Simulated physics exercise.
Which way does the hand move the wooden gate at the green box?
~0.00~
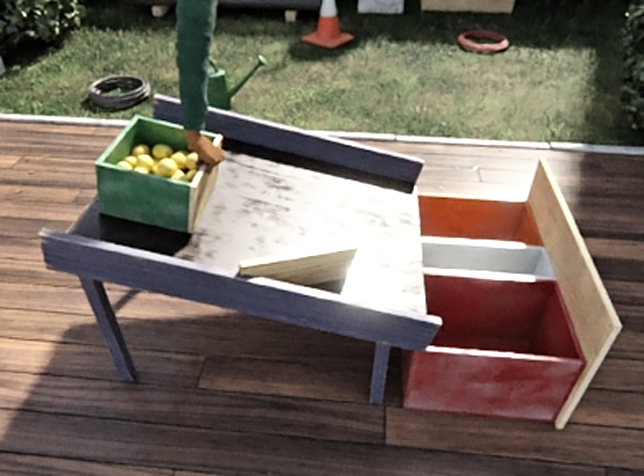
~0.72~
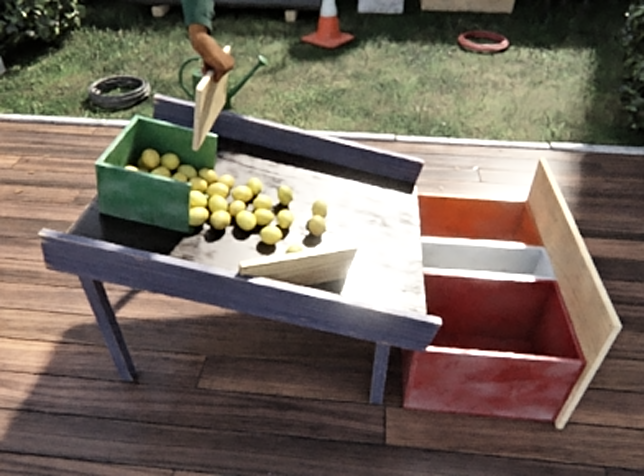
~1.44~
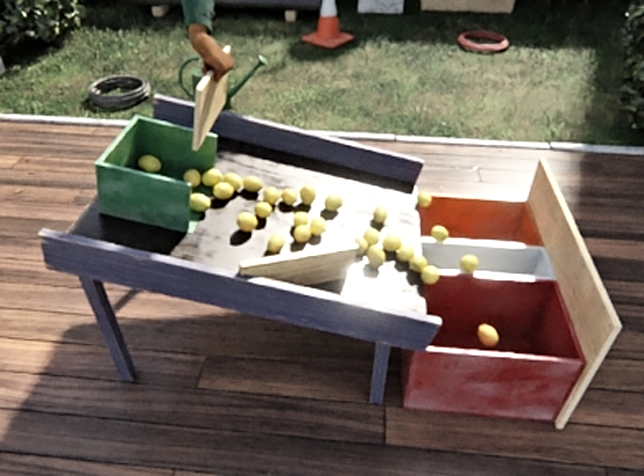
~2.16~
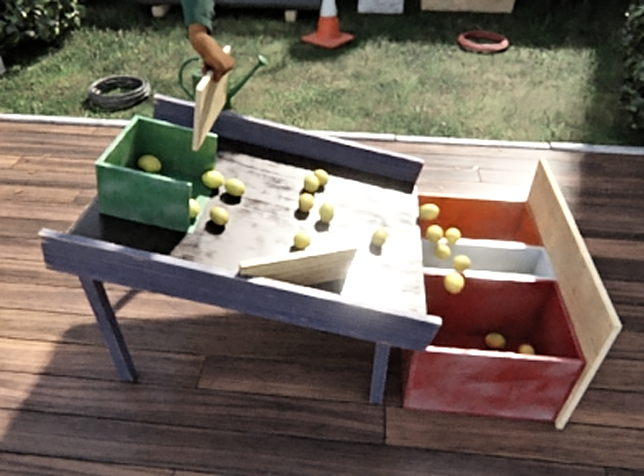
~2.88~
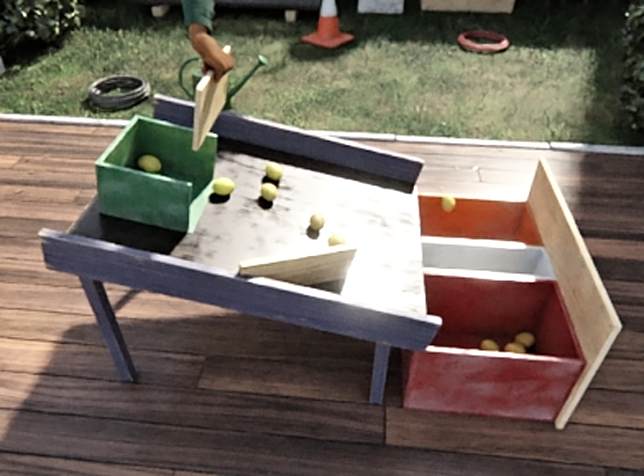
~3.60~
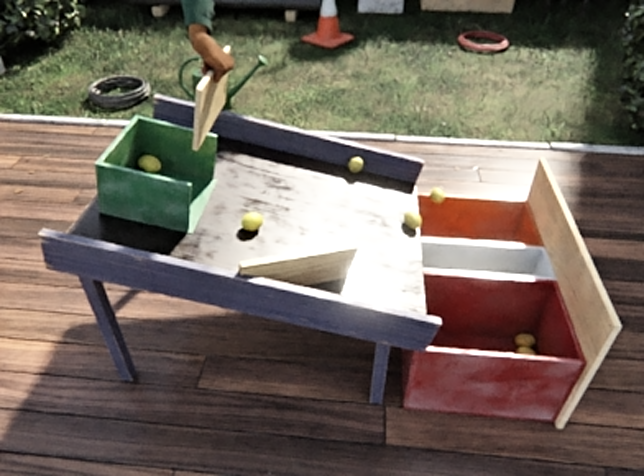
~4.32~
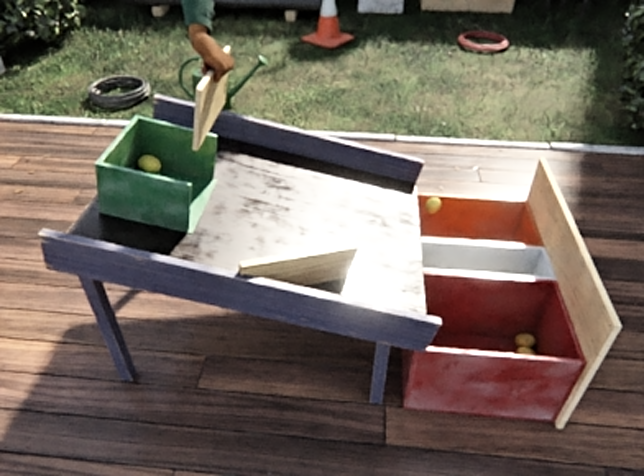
The hand moves the gate upward, clear of the fruit, and keeps it raised.
Yellow, lemon-like fruits fill a green box at the raised left end of a sloping table on a wooden deck, seen from above with grass behind. Orange, white and red compartments stand at the lower right end, the red one nearest. A hand lifts a wooden gate up from the box and holds it there. The fruits spill out and roll right, spreading around an angled board and dropping off the edge into the compartments. The stream thins to a few stragglers, leaving the slope bare, with fruit visible in the green box and the orange and red compartments.
